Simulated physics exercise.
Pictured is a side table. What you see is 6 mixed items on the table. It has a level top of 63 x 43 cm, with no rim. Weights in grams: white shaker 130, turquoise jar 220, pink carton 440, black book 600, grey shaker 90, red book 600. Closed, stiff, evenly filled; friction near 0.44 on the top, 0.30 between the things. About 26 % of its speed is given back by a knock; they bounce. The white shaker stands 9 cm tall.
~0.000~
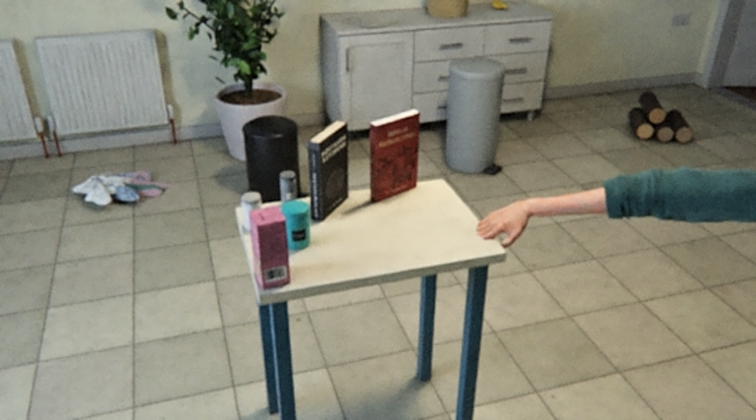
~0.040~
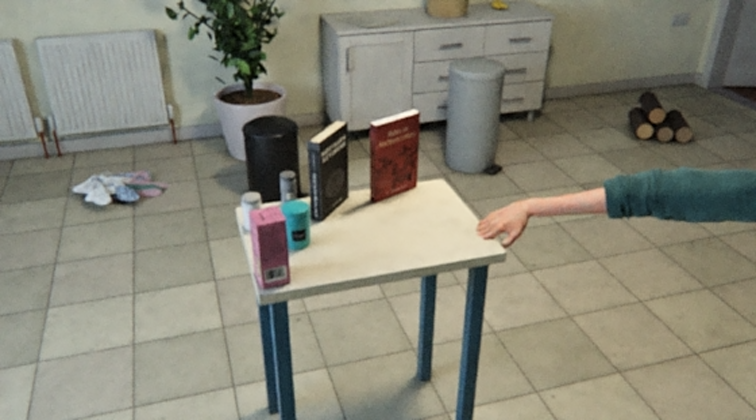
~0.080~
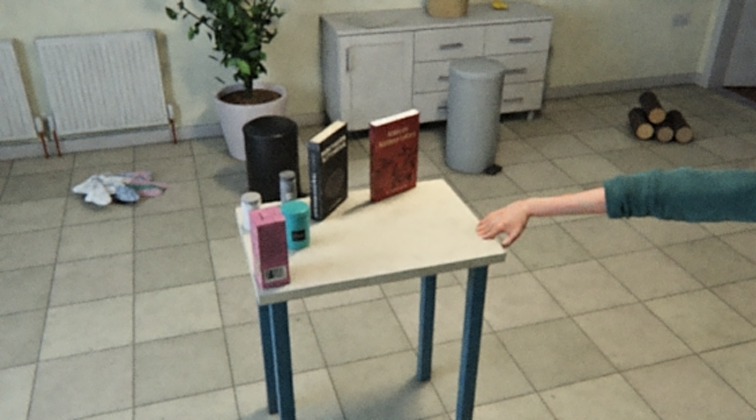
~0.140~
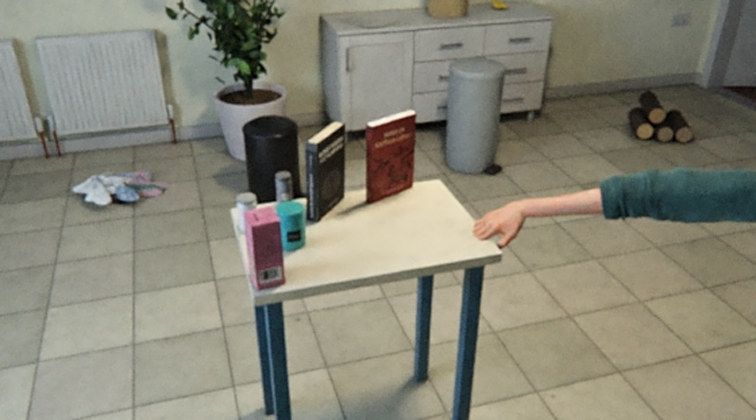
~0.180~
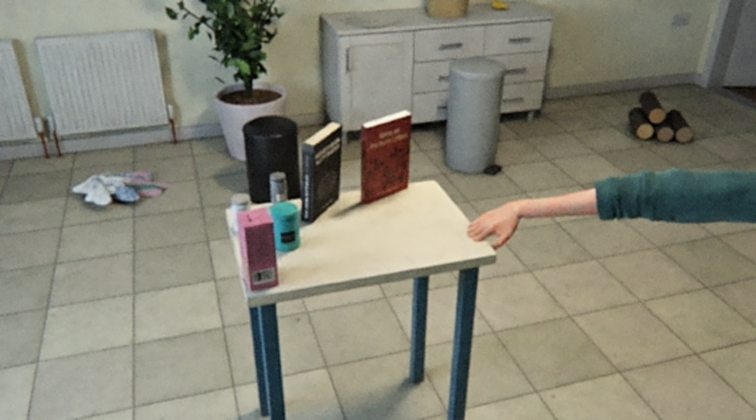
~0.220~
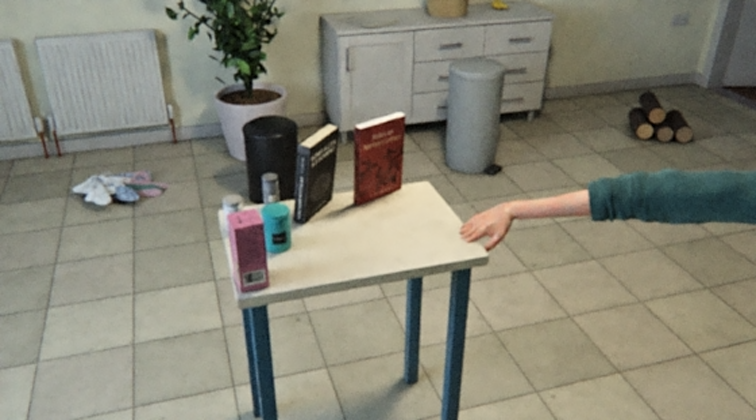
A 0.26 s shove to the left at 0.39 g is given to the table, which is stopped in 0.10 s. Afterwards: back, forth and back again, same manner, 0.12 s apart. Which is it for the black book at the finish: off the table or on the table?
It ends on the table.
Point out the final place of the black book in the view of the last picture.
It comes to a stop close to (325, 224).
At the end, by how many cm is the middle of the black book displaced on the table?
15 cm.
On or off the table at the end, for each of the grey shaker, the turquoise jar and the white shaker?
Afterwards, the grey shaker leaves its support, the turquoise jar stays on its support, and the white shaker leaves its support.
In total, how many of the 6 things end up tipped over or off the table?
The answer: 5.
By 0.62 s, table 17 cm from its start; white shaker and pink carton now off the table; black book on its side near (255, 232); grey shaker on its side.
By 0.92 s, grey shaker now off the table; black book on its side near (317, 225); red book on its side.
By 1.22 s, table 7 cm from its start; black book on its side near (299, 228); red book on its side; turquoise jar 3 cm from its spot.
By 1.82 s, table 1 cm from its start; black book on its side near (299, 228); red book on its side; turquoise jar 8 cm from its spot.
When it is over (5.3 s), off the table, white shaker, pink carton and grey shaker; lying over on the table, black book and red book; the last one within 5 cm of the start. In the last view, black book near (325, 224).
